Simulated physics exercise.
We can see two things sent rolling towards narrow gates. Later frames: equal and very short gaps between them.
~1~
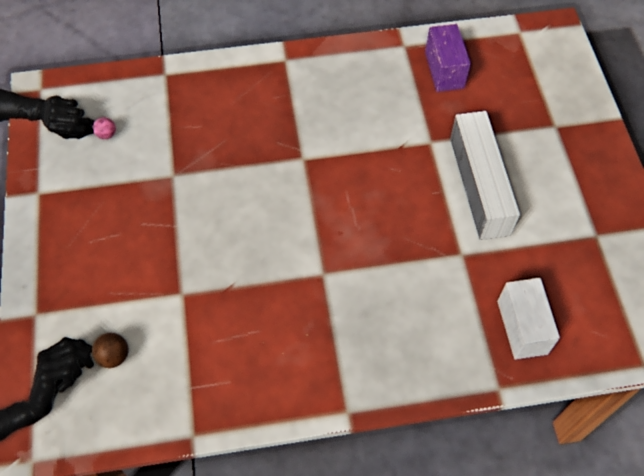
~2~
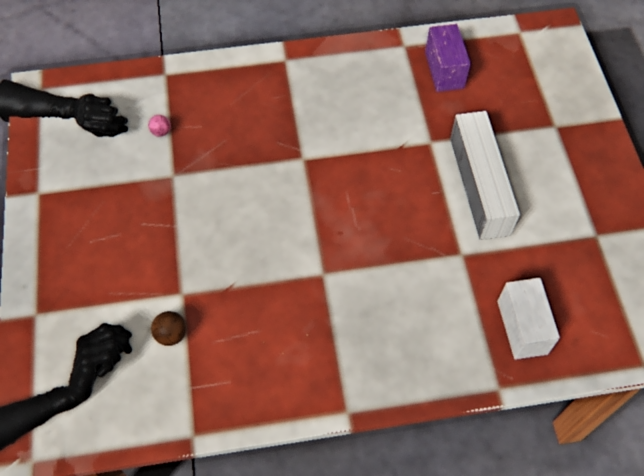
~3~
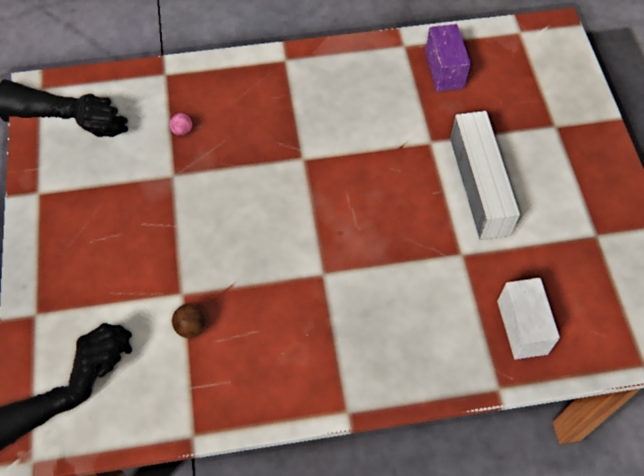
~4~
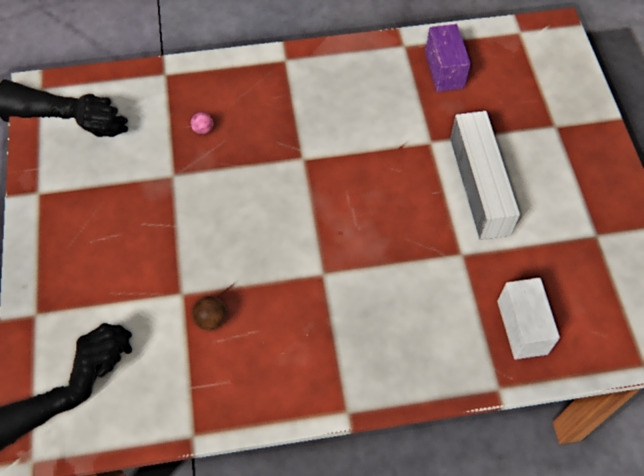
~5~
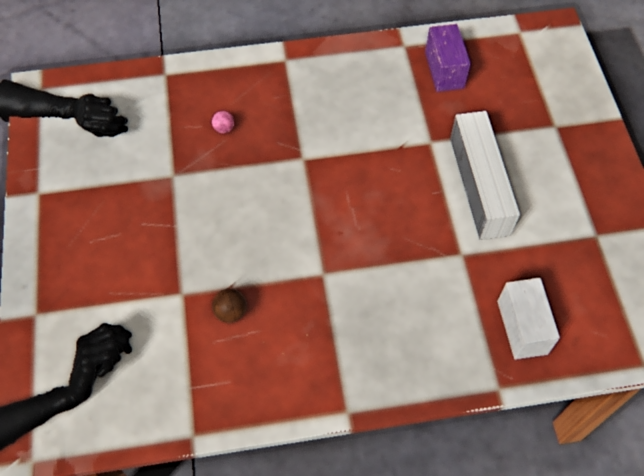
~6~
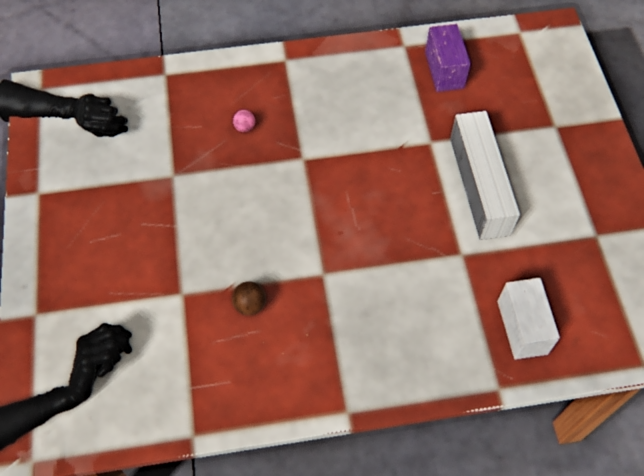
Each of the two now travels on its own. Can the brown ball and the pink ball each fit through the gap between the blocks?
Brown ball: No; pink ball: Yes.
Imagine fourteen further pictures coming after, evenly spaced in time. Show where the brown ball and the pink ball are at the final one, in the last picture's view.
By then the brown ball sits at pixel (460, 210) while the pink ball sits at pixel (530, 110).
Then, 0.52 s later than the last frame, brown ball coming back near (459, 215); pink ball heading on near (507, 107).
When it is over, the brown ball is stopped; the pink ball gets between the blocks.
